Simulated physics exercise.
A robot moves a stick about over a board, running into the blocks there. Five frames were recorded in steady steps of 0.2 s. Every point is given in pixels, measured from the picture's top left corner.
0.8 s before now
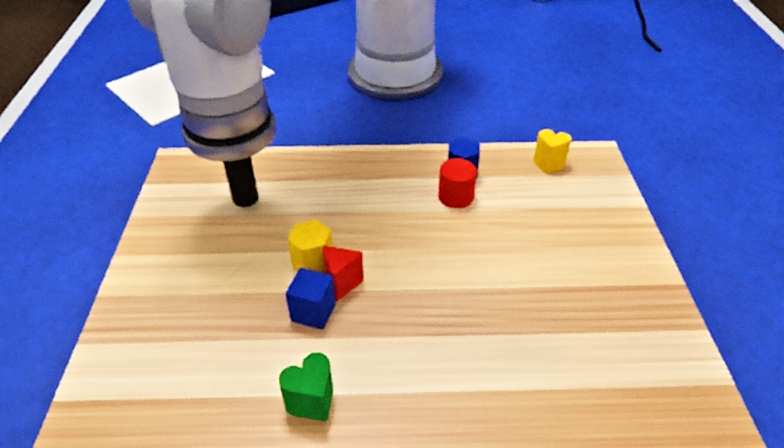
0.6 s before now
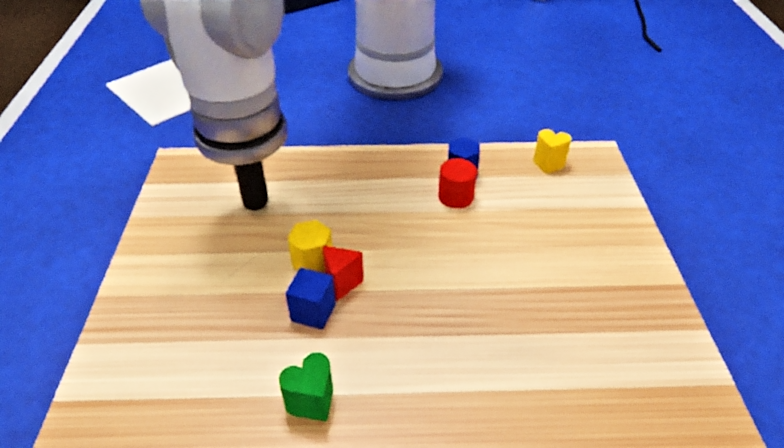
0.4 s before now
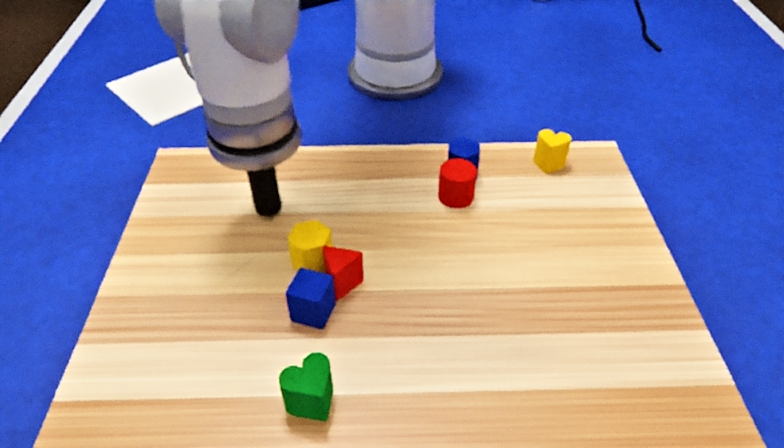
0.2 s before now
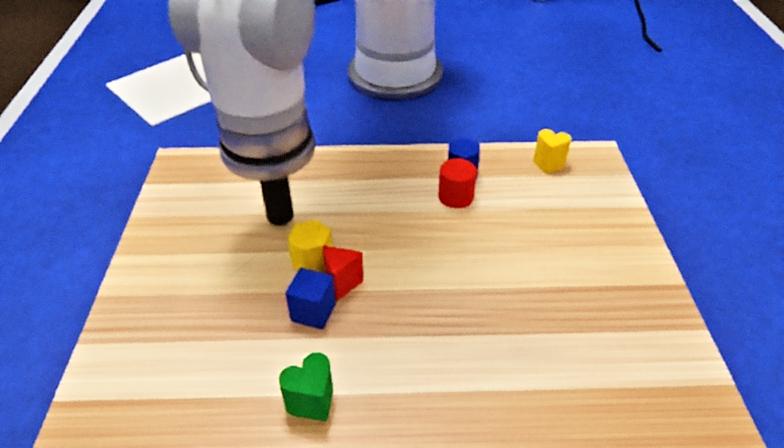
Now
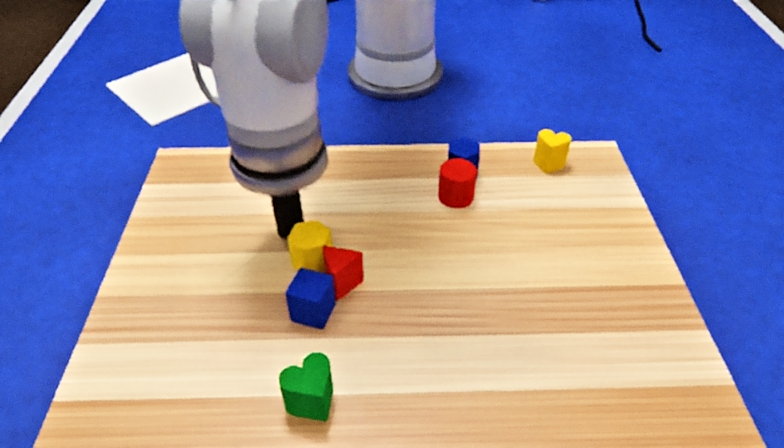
Robot arm moving a black stick a short way right and nearer across a wooden board, up beside a yellow block.
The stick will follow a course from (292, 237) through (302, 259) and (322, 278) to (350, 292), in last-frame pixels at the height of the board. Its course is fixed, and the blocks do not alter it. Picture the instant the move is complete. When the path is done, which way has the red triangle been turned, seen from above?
Viewed from above, clockwise.
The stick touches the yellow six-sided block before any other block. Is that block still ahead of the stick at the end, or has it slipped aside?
It remains before the stick.
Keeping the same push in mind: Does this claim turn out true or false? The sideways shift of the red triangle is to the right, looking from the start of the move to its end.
That claim is false.
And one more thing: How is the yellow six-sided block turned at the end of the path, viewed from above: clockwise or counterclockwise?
It spins against the clock.
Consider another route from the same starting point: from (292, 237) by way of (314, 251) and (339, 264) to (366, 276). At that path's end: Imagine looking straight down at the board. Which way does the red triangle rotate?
Rotation: Counter-clockwise.
On the path given first. One third of the way, stick at (301, 252); yellow six-sided block at (322, 248), turned 25° anticlockwise; red triangle at (356, 267).
Two thirds of the way, stick at (321, 271); yellow six-sided block at (350, 261), turned 55° anticlockwise; red triangle at (379, 277), turned 40° clockwise.
At the end, stick at (349, 285); blue four-sided block not moved; yellow six-sided block at (381, 276), turned 55° anticlockwise; red triangle at (411, 291), turned 40° clockwise.
